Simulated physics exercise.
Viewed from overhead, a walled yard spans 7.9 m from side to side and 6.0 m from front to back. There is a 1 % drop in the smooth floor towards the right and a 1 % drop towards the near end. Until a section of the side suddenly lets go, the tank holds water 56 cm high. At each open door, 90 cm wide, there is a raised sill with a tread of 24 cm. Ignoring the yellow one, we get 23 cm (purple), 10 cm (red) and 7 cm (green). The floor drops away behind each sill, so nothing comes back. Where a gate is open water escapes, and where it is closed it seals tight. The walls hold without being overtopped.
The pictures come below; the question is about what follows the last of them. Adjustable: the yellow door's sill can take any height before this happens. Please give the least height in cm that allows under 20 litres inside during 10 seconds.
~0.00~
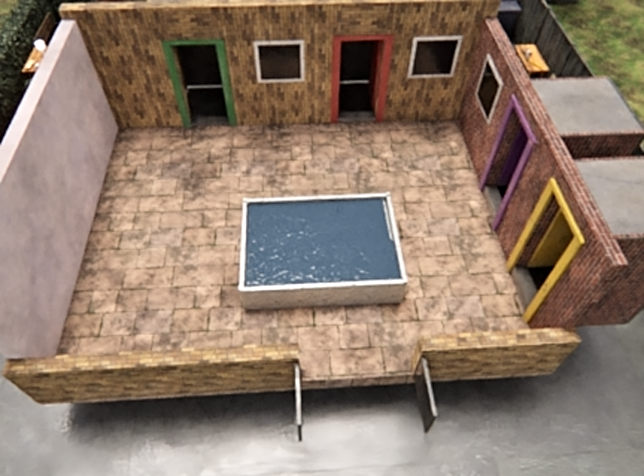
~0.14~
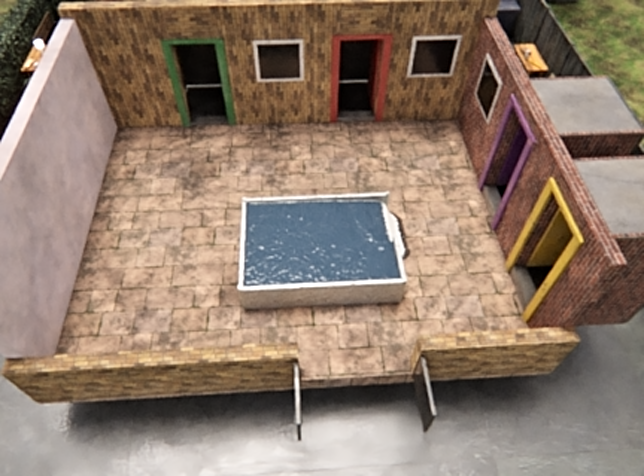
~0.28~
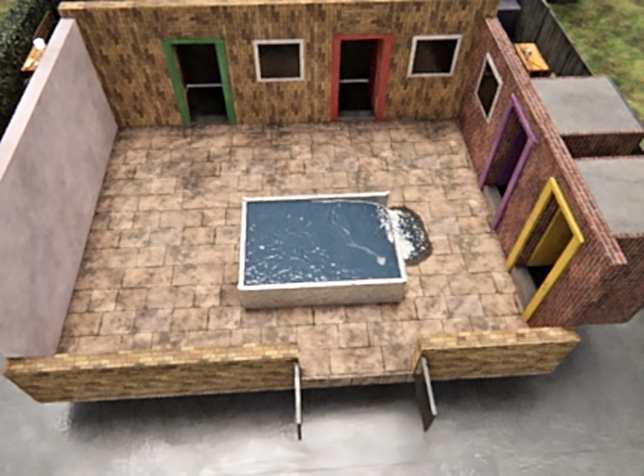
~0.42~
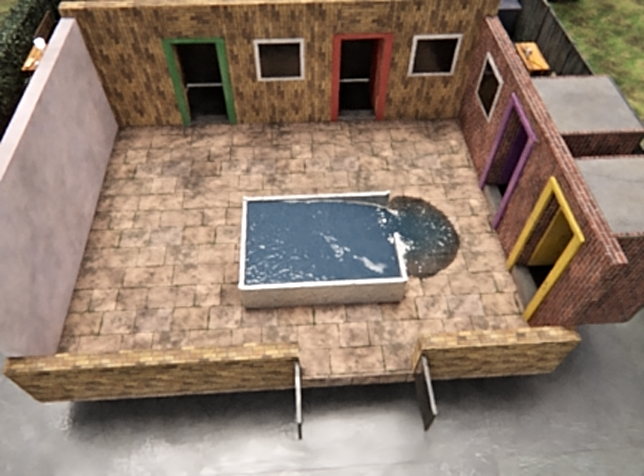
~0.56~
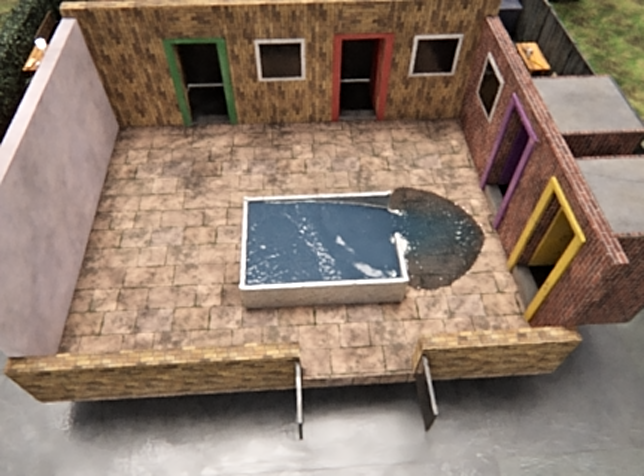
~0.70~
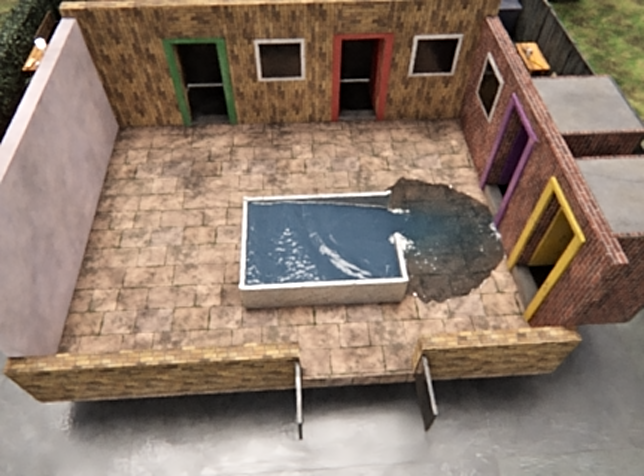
It would have to be roughly 12.5 cm high.
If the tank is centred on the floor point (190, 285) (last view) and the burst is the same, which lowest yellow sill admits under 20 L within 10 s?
Then it needs to be around 14.5 cm high.
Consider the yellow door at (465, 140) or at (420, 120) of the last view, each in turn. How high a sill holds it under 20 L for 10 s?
You'd want about 15 cm there first, then about 17 cm.
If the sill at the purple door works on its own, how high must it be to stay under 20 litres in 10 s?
Roughly 25 cm at the purple door.
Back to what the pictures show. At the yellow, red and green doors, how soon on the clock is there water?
For yellow it's 1.0 s, for red 3.0 s, and for green 5.0 s.
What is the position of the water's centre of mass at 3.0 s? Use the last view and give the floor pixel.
Roughly (378, 240).
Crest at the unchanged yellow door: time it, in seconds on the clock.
Peak: Close to 2.4 s.
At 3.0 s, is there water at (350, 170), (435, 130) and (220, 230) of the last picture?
In the order asked: Untouched, soaked, untouched.
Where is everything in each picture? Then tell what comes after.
The first frame shows the tank at (320, 241) is whole and still, 56 cm deep; the yellow door at (537, 261) is dry.
In the second frame, the gap is at (387, 228), the front 0.3 m out at (405, 254); the back of the tank holds 56 cm.
In the third frame, the gap is at (387, 229), the front 0.7 m out at (426, 251); the back of the tank holds 56 cm.
In the fourth frame, water pours out at (388, 230) and has run 1.3 m, to (455, 239); about 6 cm deep outside, 56 cm at the back.
In the fifth frame, the gap is at (388, 230), the front 1.8 m out at (480, 238); the back of the tank holds 56 cm.
In the sixth frame, the gap is at (388, 229), the front 2.2 m out at (489, 211); the back of the tank holds 56 cm; 0.7 m in a straight line remain to the yellow door at (537, 260).
After 1.4 s water covers 15 % of the floor, deepest (33 cm) near (398, 229); 14 cm at the yellow door, 0 litres in over its 23 cm sill.
After 3.0 s water covers 25 % of the floor, deepest (30 cm) near (531, 352); 16 cm at the yellow door, 0 litres in over its 23 cm sill.
After 10.0 s water covers 95 % of the floor, deepest (14 cm) near (531, 352); 9 cm at the yellow door, 0 litres in over its 23 cm sill.
At the yellow door as built, the water arrived by 1.1 s and peaked near 18 cm at 2.4 s.
With a sill of 11 cm, 31 litres would have come in within the 10 s; with 14.5 cm, 9 litres. So under 20 litres takes about 12.5 cm.
